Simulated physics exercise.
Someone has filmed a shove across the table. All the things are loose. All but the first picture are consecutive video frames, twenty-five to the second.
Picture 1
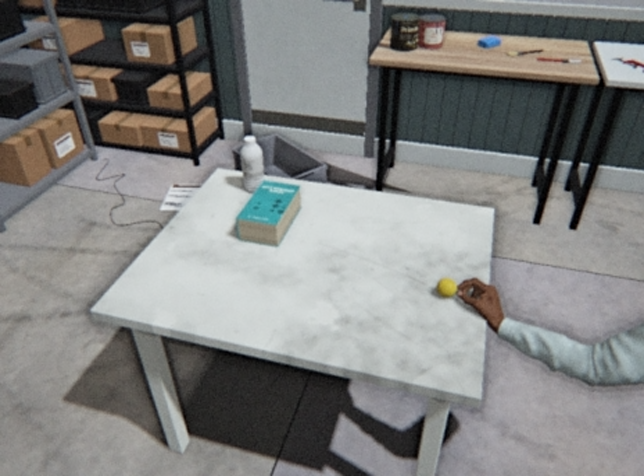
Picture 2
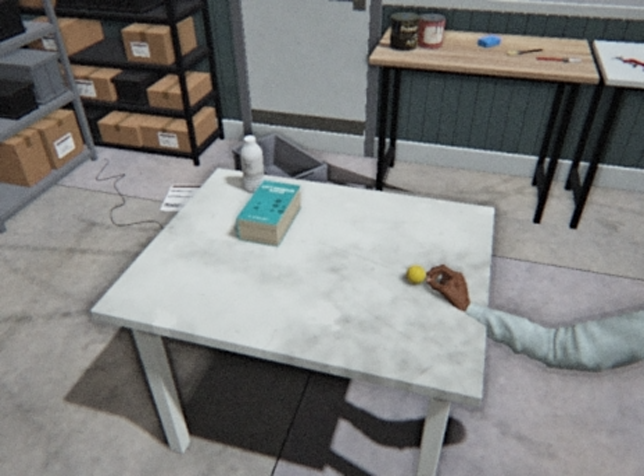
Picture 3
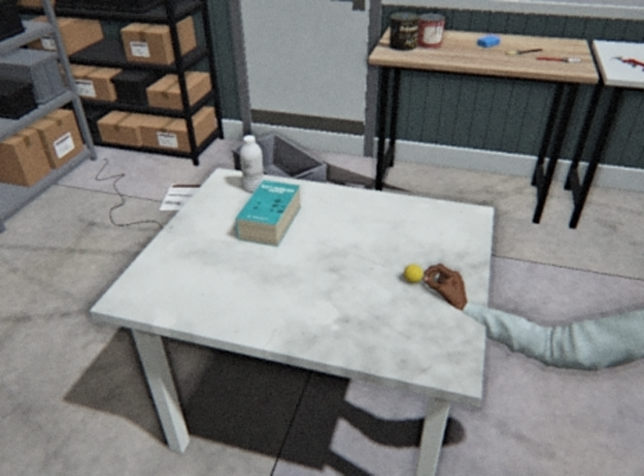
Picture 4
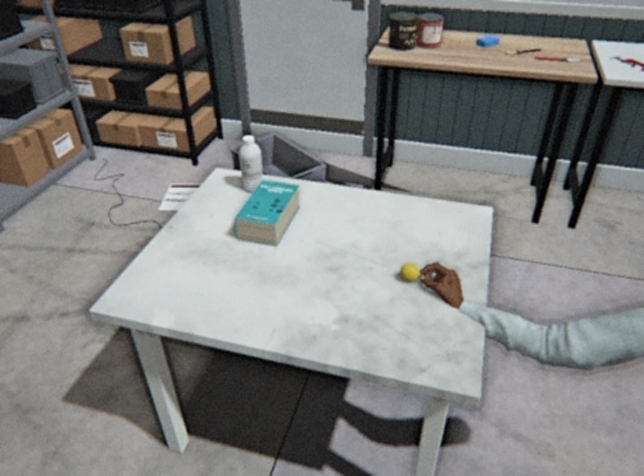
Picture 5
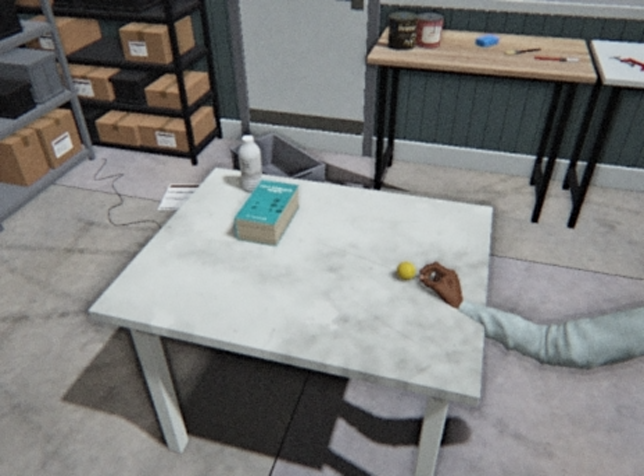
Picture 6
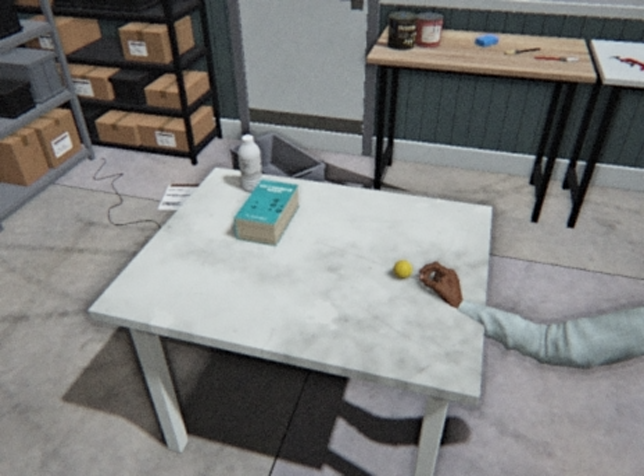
A yellow lemon is pushed leftward and slightly away by a hand reaching in from the right, then rolls a little farther left as a gap opens beside the nearly still fingers. It is on a pale marbled table that also holds a teal book and a white bottle at the back left. The fixed, raised view shows a storage room with boxed shelves and a wooden workbench behind.
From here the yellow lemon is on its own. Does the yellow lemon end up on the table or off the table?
The yellow lemon is still on the table.
Then, 0.30 s after the last picture, yellow lemon rolled about its own width near (384, 262).
Then, 0.70 s after the last picture, yellow lemon rolled well along near (366, 255).
At rest, moved from the start, yellow lemon. Seen from the same camera at the end, yellow lemon near (356, 250).
